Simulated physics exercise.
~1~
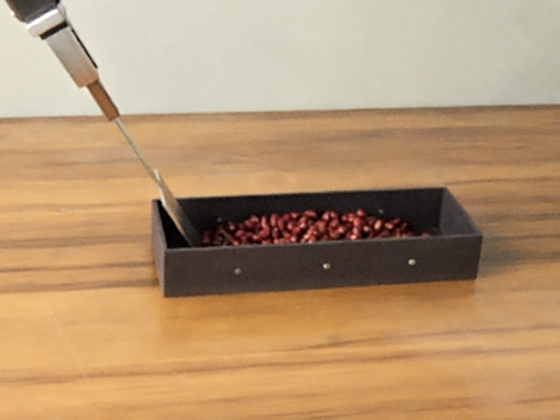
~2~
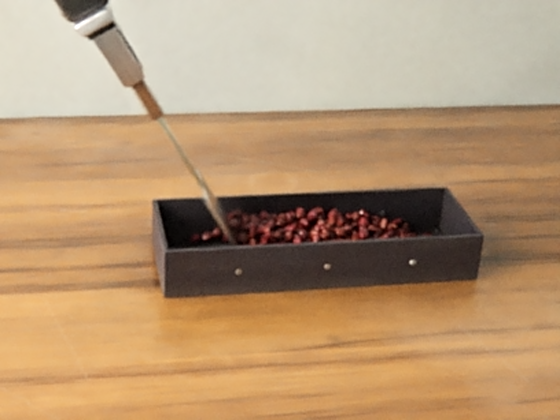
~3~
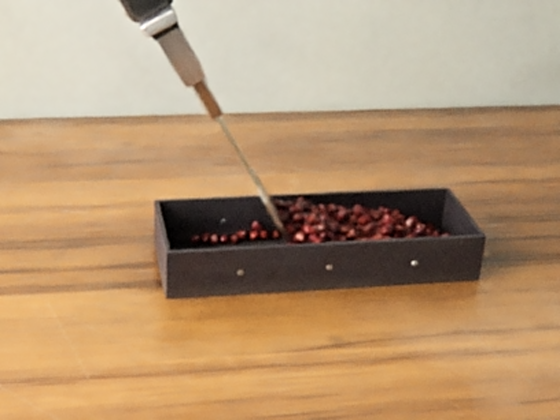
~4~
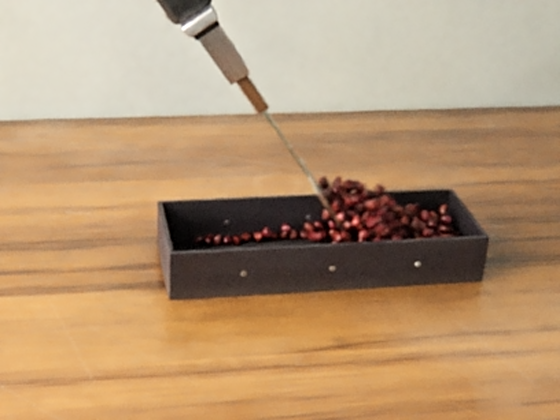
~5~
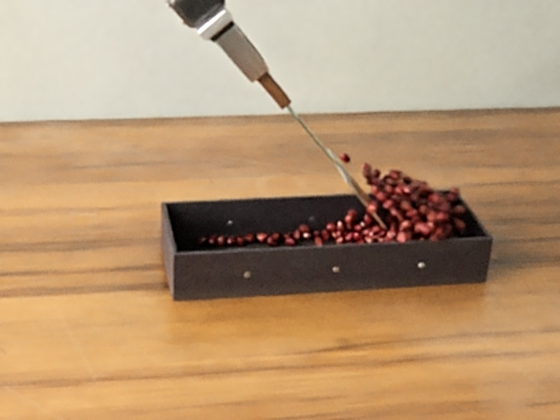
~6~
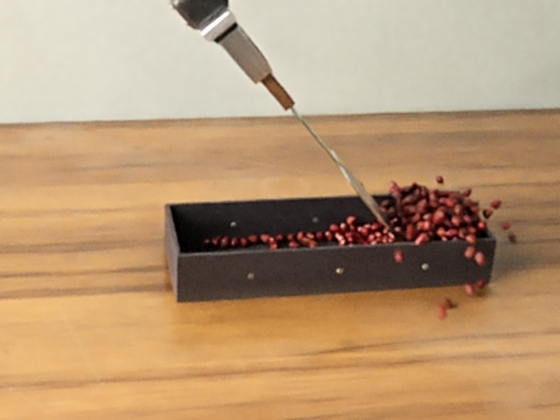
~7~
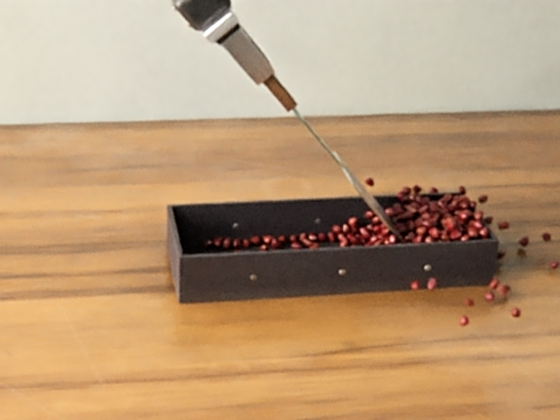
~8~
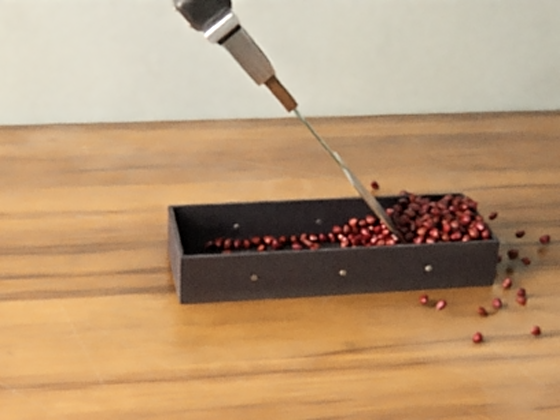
At first, a thin paddle held by a robot tool stands at the left end of a dark rectangular trough on a wooden table, with small dark red beans spread low inside. The paddle sweeps to the right, pushing the beans into a growing heap and leaving a thin scattering behind. As it nears the right end, the heap rises above the rim. The paddle stops, and some beans spill over the right end and front edge, bouncing onto the table. Finally, most beans remain piled at the trough's right side, while a few lie scattered outside.
